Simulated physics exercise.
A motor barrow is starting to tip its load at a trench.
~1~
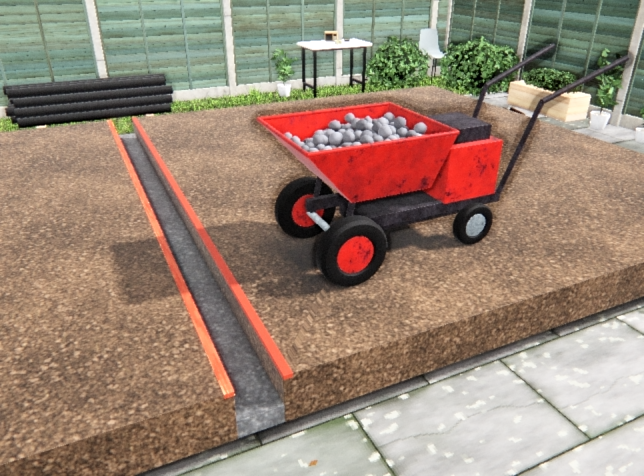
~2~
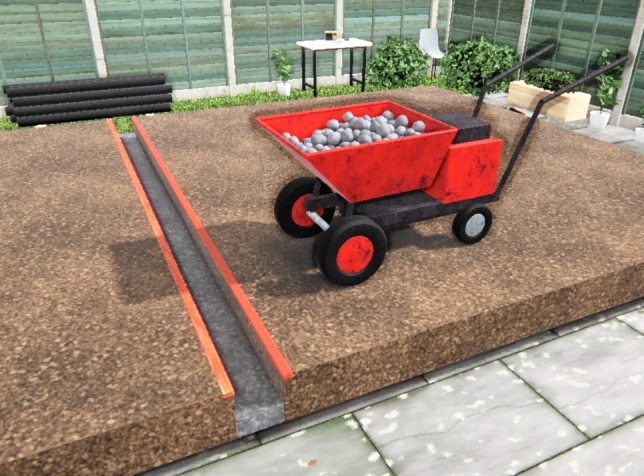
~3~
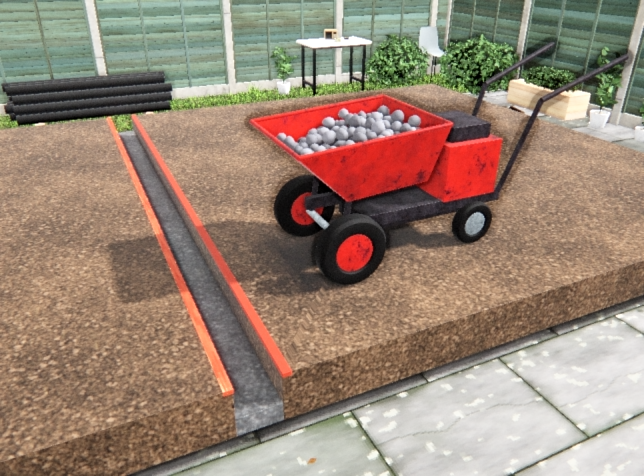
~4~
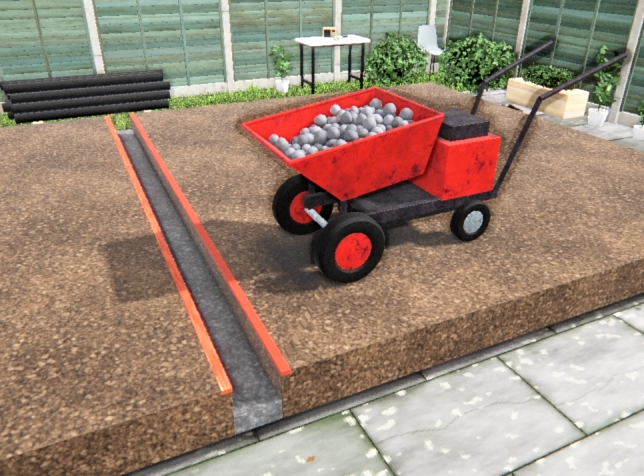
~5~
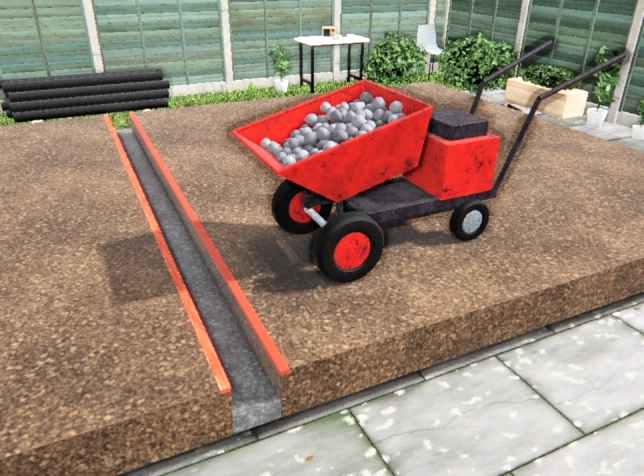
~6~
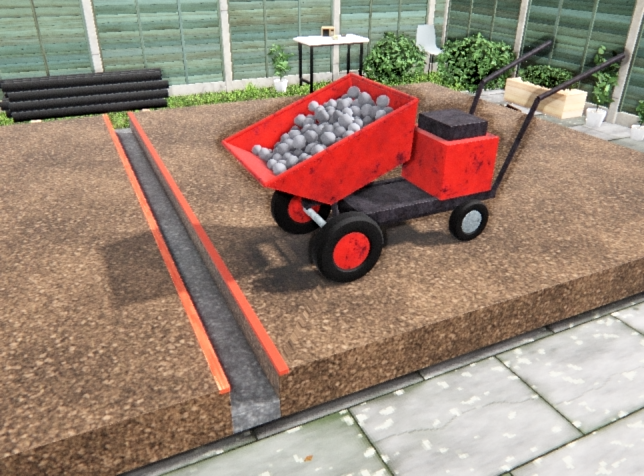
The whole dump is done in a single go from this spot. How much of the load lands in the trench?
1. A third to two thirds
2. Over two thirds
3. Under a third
A third to two thirds (1).
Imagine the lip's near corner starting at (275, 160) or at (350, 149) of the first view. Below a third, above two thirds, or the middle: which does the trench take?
For the first position, less than a third; for the second, between a third and two thirds.
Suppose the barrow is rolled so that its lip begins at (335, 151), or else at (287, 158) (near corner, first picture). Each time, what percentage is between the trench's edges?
Roughly 60 per cent first, then roughly 30 per cent.
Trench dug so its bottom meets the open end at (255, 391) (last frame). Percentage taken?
I'd guess close to 30 percent.
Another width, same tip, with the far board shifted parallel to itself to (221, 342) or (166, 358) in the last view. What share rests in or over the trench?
In order: Near 40, then 90 percent.
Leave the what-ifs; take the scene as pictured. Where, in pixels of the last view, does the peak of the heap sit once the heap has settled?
Once it settles, the peak is close to (182, 274) in the last picture.
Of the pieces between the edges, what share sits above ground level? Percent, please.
20 in a hundred.
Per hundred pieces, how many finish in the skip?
All told, it is near 15 percent.
Just after the last frame, skip tipped steeply; every one in the skip.
A moment on, skip tipped steeply; roughly two thirds in the skip; roughly a quarter in or heaped over the trench; about a tenth beyond it; just a few falling.
Further on, skip tipped right over; roughly a quarter in the skip; roughly half in or heaped over the trench; roughly a third beyond it.
When it is over, skip tipped right over; about a tenth in the skip; roughly half in or heaped over the trench; roughly a third beyond it.
